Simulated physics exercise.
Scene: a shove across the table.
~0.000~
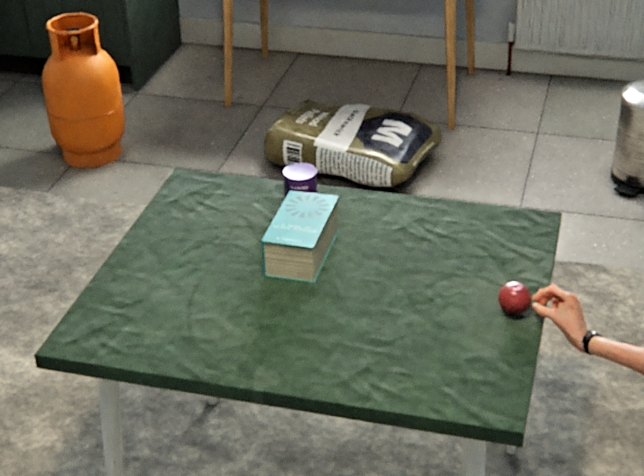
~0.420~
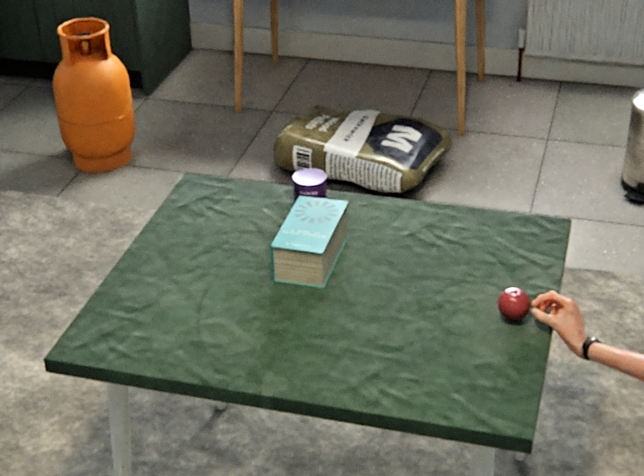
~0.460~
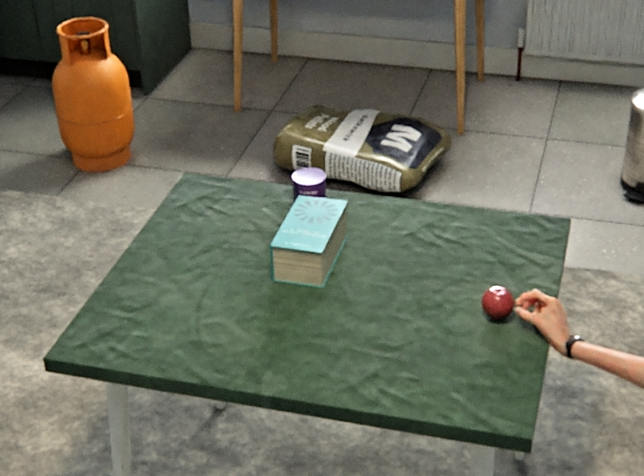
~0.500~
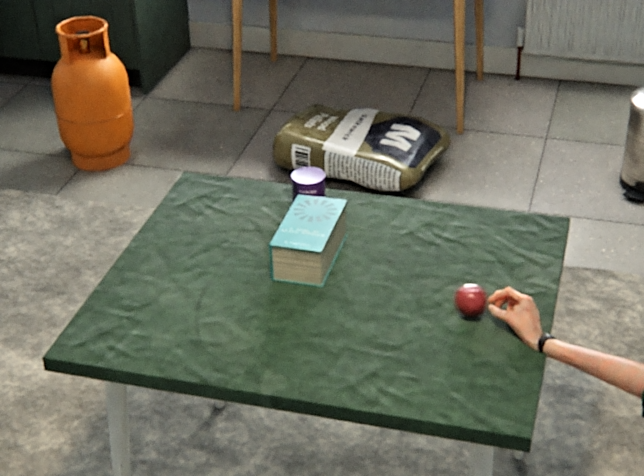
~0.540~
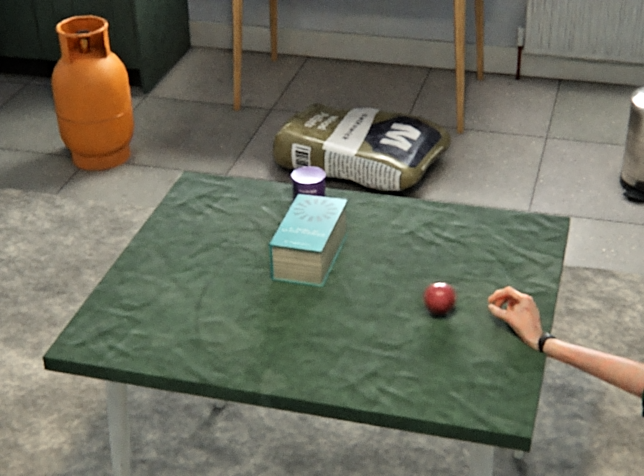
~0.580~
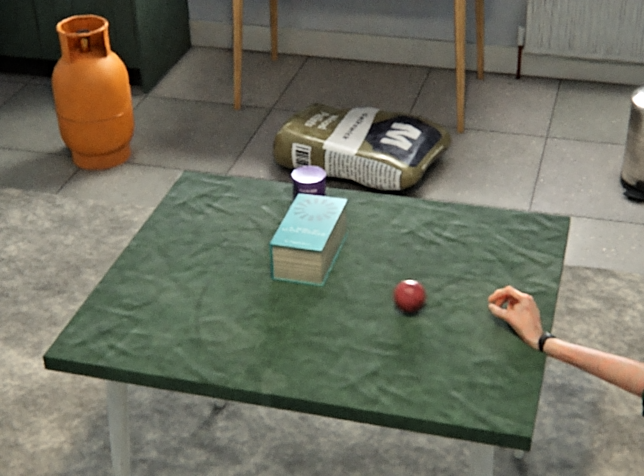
A red apple was pushed leftward across a green table by a hand from the right, then rolled on toward a thick book after the hand stopped and stayed behind.
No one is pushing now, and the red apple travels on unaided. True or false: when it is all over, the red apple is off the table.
True.
After 0.98 s, red apple shifted well along near (135, 281).
After 1.48 s, red apple now off the table.
In the end (1.9 s), off the table, red apple.
